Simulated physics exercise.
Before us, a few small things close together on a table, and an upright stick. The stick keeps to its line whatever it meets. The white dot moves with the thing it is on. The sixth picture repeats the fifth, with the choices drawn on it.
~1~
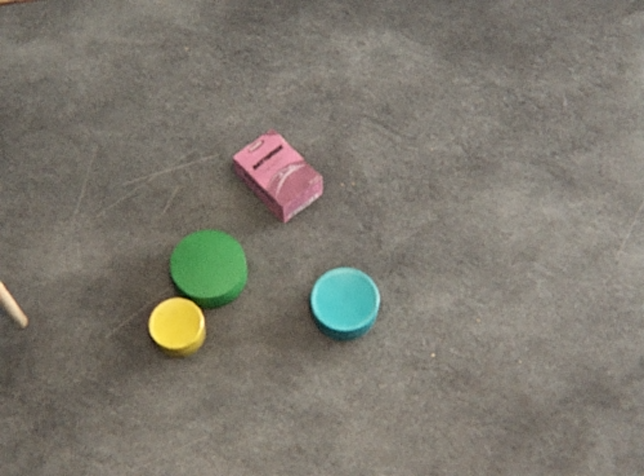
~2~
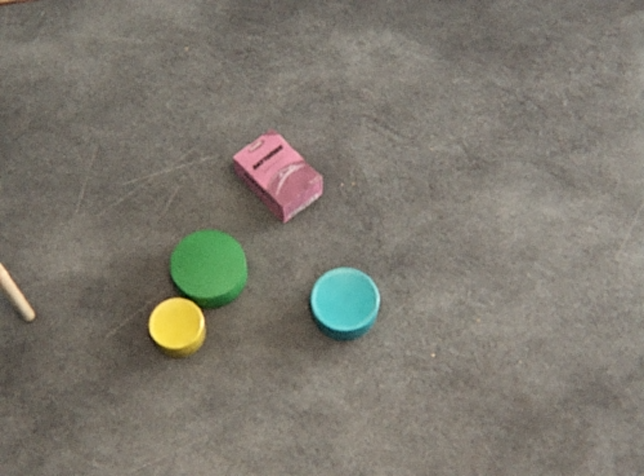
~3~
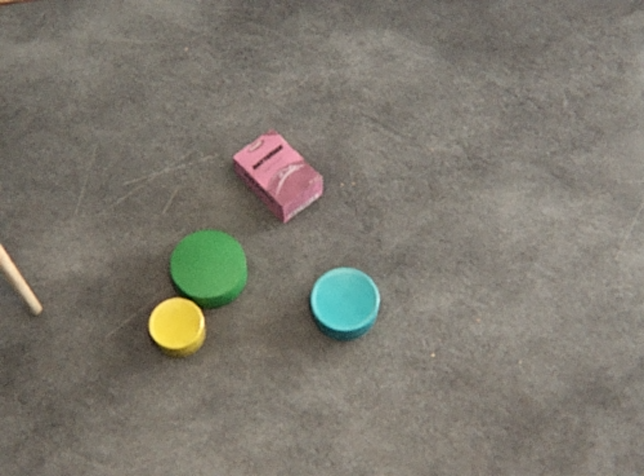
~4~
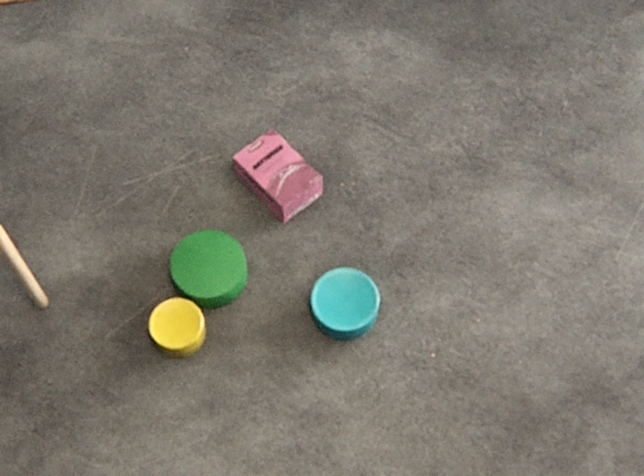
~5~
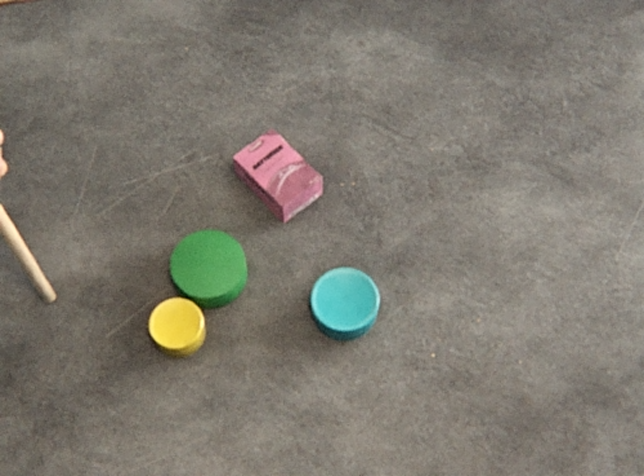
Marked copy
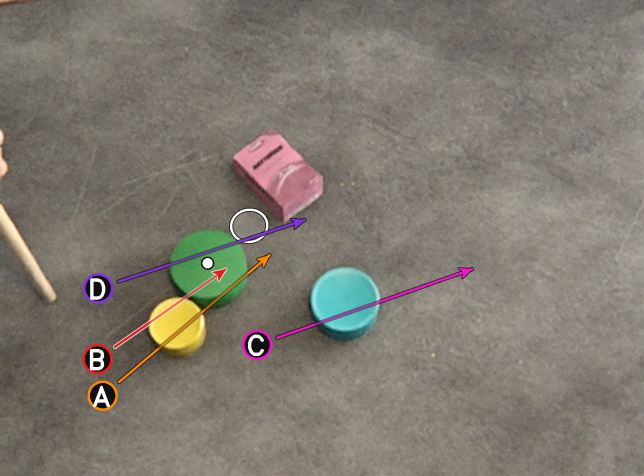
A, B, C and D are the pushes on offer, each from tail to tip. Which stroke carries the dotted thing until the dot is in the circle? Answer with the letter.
Arrow B does it.
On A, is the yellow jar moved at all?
Yes.
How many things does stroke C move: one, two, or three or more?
It moves one.
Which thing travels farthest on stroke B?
The green tin goes farthest.
On the marked copy, A from (119, 382) to (270, 255); B from (115, 347) to (226, 269); C from (277, 338) to (473, 269); D from (118, 282) to (305, 220); the ring at (249, 226); the white dot at (208, 264).
Taking B. A third of the way, foot of the stick (157, 319); green tin (209, 270).
Two thirds of the way, foot of the stick (197, 290); green tin (226, 256); yellow jar (185, 329).
When it is over, foot of the stick (226, 270); green tin (252, 232); yellow jar (185, 329); the dot on the green tin is in the ring.
As for the rest, A leaves the dotted thing at (223, 237); C leaves the dotted thing at (209, 270); D leaves the dotted thing at (245, 275).
